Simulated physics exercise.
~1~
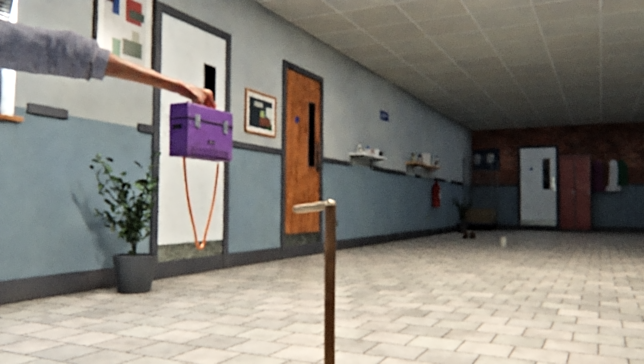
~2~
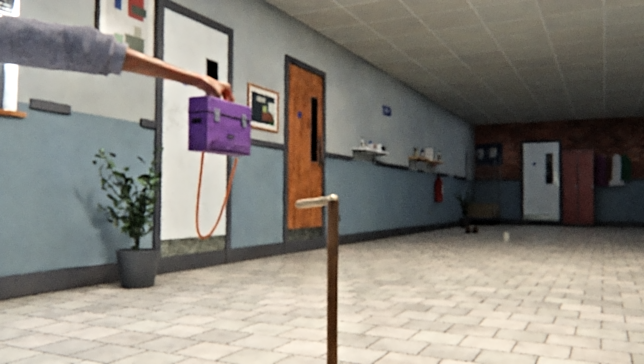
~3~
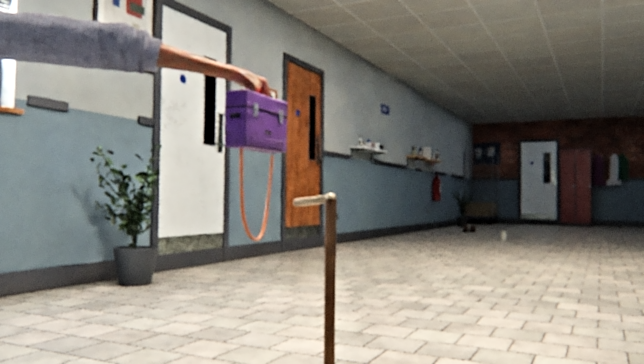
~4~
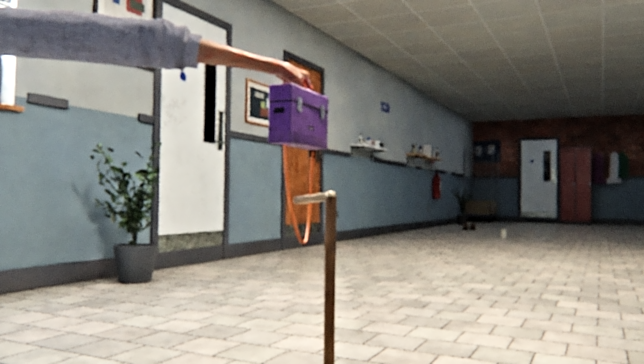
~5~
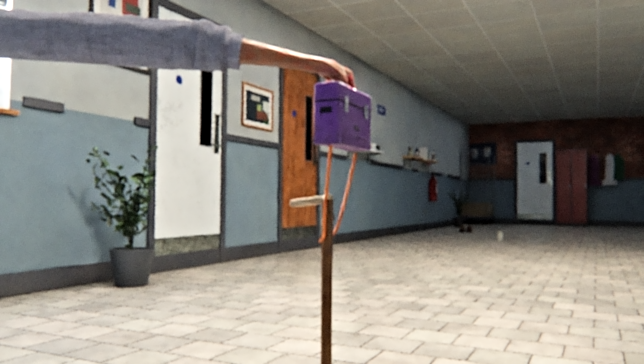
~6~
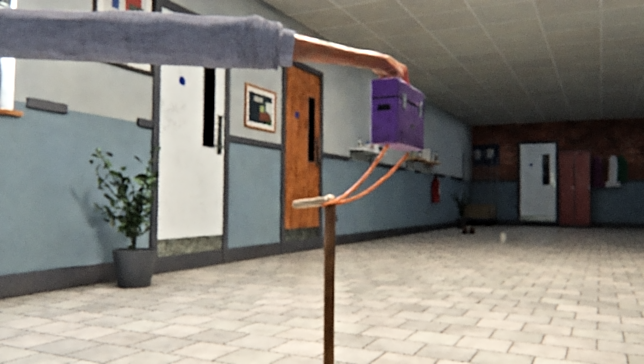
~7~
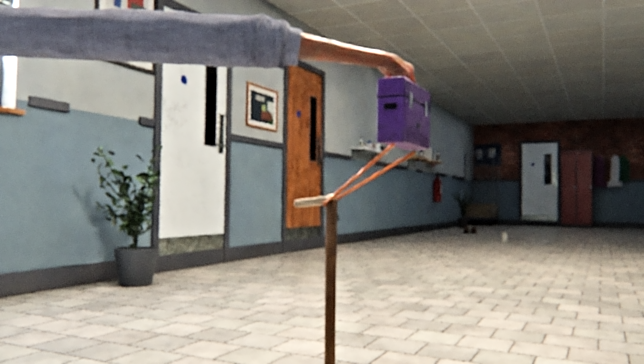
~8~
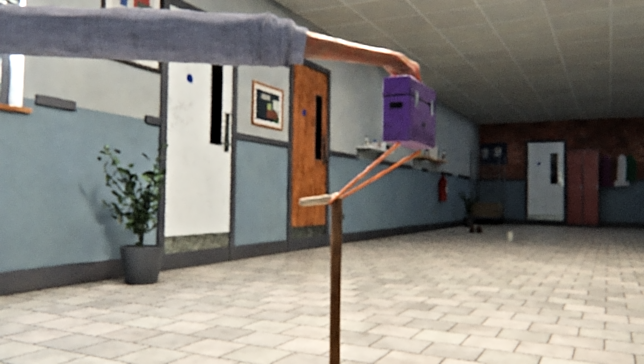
The video shows a hand carrying a purple case rightward through a tiled hallway, an orange loop dangling beneath it, toward a thin upright post with a short crossbar. The case passes over the post, but the loop catches and pulls taut around it, and the hand stops just beyond.
